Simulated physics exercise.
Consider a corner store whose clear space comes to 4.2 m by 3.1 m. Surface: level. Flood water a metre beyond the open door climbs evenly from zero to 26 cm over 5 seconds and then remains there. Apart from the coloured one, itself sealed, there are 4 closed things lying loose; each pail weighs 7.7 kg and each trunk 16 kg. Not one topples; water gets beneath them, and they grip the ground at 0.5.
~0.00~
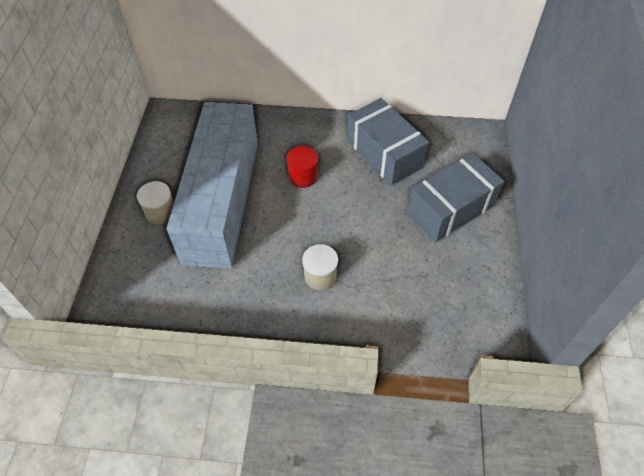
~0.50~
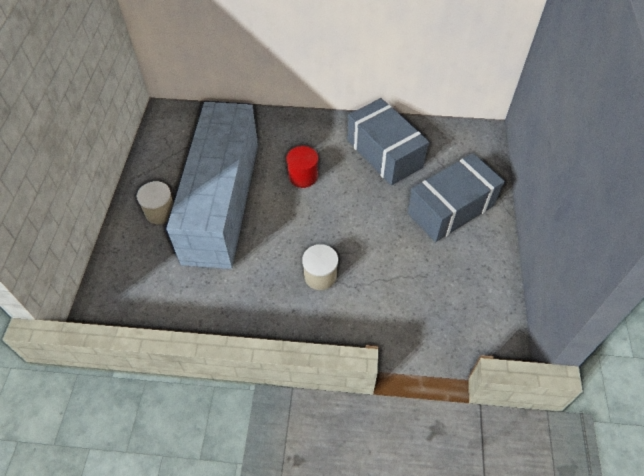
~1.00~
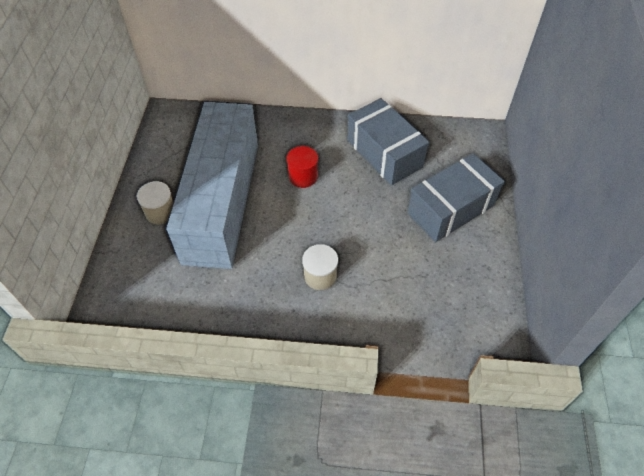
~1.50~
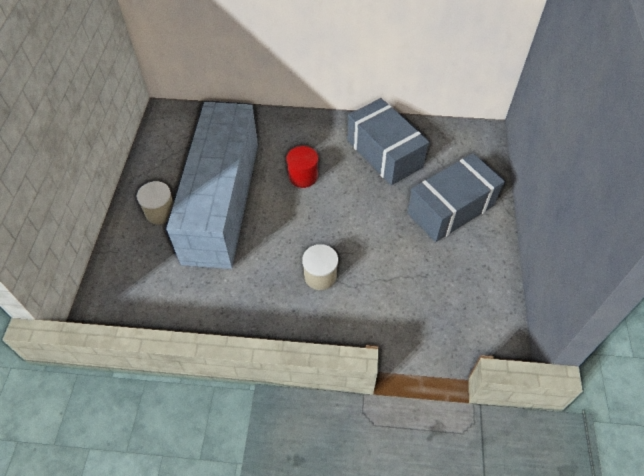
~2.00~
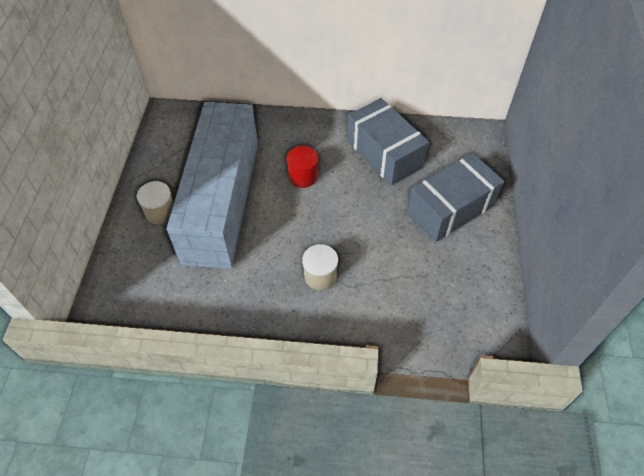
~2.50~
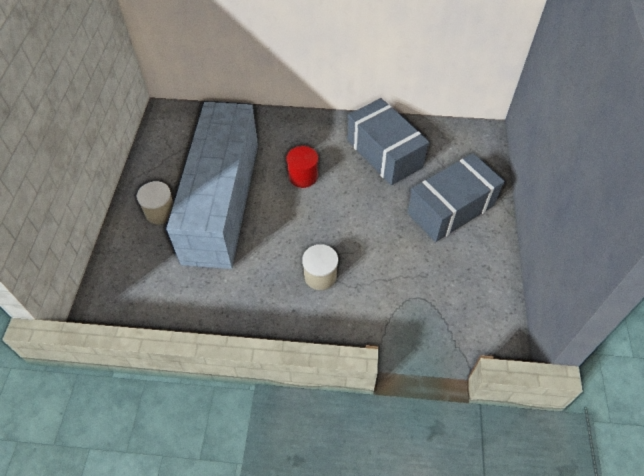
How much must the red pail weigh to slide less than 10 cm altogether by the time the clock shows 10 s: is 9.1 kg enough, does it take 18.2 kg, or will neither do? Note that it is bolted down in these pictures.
Passing pick: Only the heavier.
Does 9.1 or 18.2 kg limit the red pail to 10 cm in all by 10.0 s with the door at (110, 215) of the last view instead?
Under that change the small mass suffices.
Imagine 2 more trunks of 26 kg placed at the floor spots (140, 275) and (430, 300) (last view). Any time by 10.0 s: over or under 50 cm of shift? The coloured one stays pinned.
In the order given, within the mark and then beyond the mark.
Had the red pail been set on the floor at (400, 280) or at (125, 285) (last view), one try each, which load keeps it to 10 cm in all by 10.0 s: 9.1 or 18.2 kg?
The first try gives success with heavier only; the second gives success with both.
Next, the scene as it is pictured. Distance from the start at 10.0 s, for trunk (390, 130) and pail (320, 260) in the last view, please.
100 cm, 0 cm.
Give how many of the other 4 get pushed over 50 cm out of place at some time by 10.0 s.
That adds up to 2.
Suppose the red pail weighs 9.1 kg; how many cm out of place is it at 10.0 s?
Around 30 centimetres out of place.
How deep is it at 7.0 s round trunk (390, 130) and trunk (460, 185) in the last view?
Close to 12 and 14 centimetres.
After 3.5 s the red pail would be 0 cm from its start with 9.1 kg and 0 cm from its start with 18.2 kg; 0 cm of water round it then.
After 4.5 s the red pail would be 0 cm from its start with 9.1 kg and 0 cm from its start with 18.2 kg; 2 cm of water round it then.
After 7.0 s the red pail would be 0 cm from its start with 9.1 kg and 0 cm from its start with 18.2 kg; 4 cm of water round it then.
After 10.0 s the red pail would be 31 cm from its start with 9.1 kg and 1 cm from its start with 18.2 kg; 9 cm of water round it then.
